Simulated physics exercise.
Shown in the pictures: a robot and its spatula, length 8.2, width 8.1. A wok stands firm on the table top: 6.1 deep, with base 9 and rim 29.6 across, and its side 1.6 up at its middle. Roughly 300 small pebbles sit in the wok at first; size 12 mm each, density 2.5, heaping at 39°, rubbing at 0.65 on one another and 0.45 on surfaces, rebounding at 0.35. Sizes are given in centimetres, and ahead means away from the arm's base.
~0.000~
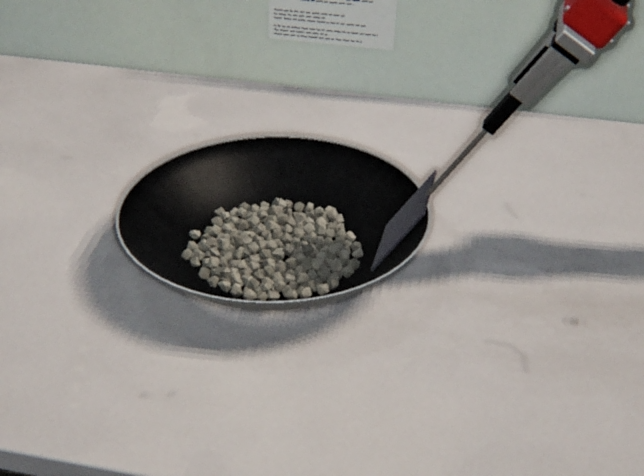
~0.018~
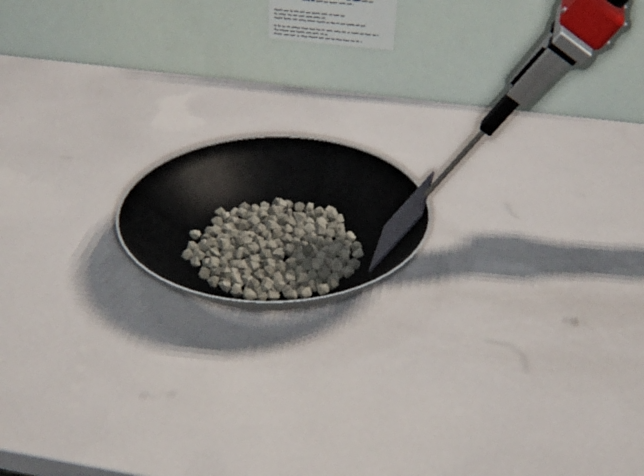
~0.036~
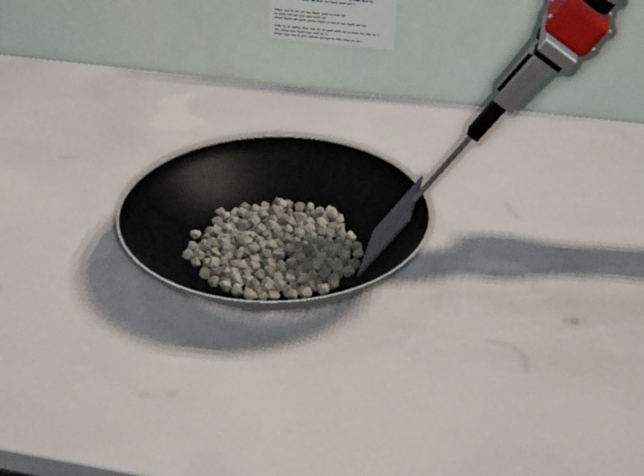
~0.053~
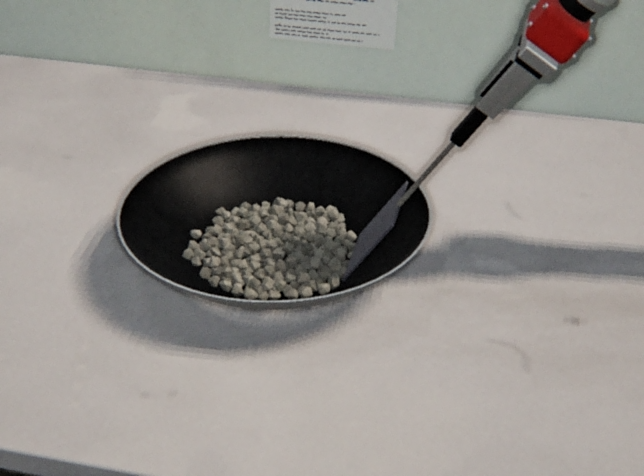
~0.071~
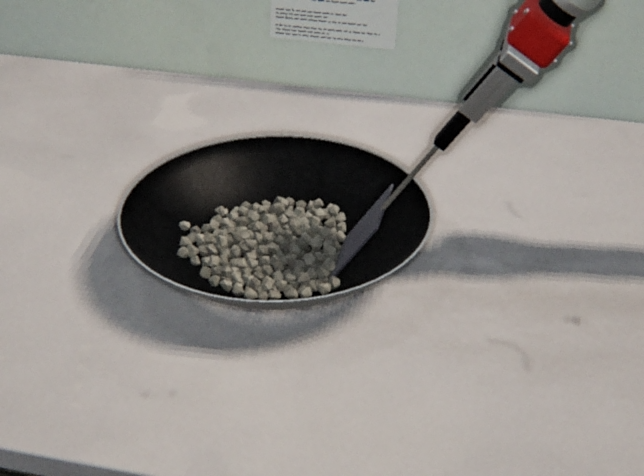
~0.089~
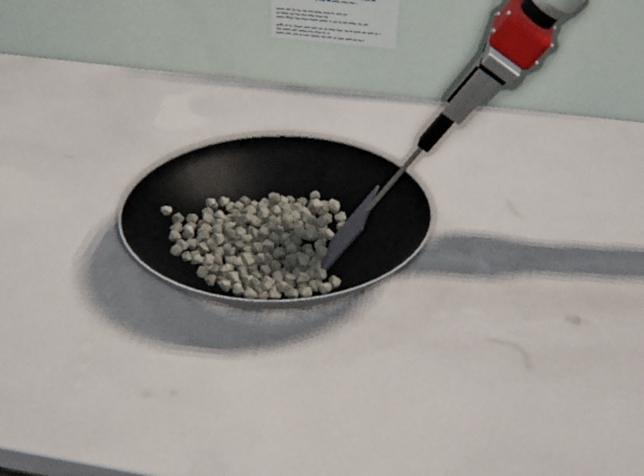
A robot's spatula dipped into a black wok and moved left through a heap of small gray pebbles, slowly at first, pushing them together and nudging a few toward the left side.
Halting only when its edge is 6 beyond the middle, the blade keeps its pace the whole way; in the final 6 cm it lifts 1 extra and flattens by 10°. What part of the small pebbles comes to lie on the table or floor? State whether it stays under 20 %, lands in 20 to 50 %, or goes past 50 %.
It stays under 20 %.
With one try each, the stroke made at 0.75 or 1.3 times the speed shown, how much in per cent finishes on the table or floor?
Try one about 5 %, try two about 10 %.
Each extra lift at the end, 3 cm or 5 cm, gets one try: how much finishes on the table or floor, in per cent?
Roughly 0 % and then 5 %.
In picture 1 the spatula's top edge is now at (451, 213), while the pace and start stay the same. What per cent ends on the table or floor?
Spill: Approx. 10 per cent.
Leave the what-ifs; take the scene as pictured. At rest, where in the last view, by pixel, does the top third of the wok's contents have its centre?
It is centred around (176, 205).
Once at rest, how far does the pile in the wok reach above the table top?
It reaches around 7.0 cm.
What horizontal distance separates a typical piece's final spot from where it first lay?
Near 8 cm, measured level.
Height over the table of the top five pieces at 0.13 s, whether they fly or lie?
They are around 6 cm up.
After 0.13 s, sloping 57°, highest piece 7 above the table; 297 in the wok.
After 0.18 s, sloping 53°, highest piece 8 above the table; 296 in the wok, 1 on the blade or in flight.
After 0.40 s, sloping 47°, highest piece 7 above the table; 271 in the wok, 23 on the table or floor, 3 on the blade or in flight.
After 1.45 s, sloping 47°, highest piece 7 above the table; 271 in the wok, 26 on the table or floor.
At rest, 271 in the wok, 26 on the table or floor. That is 9 % on the table or floor.
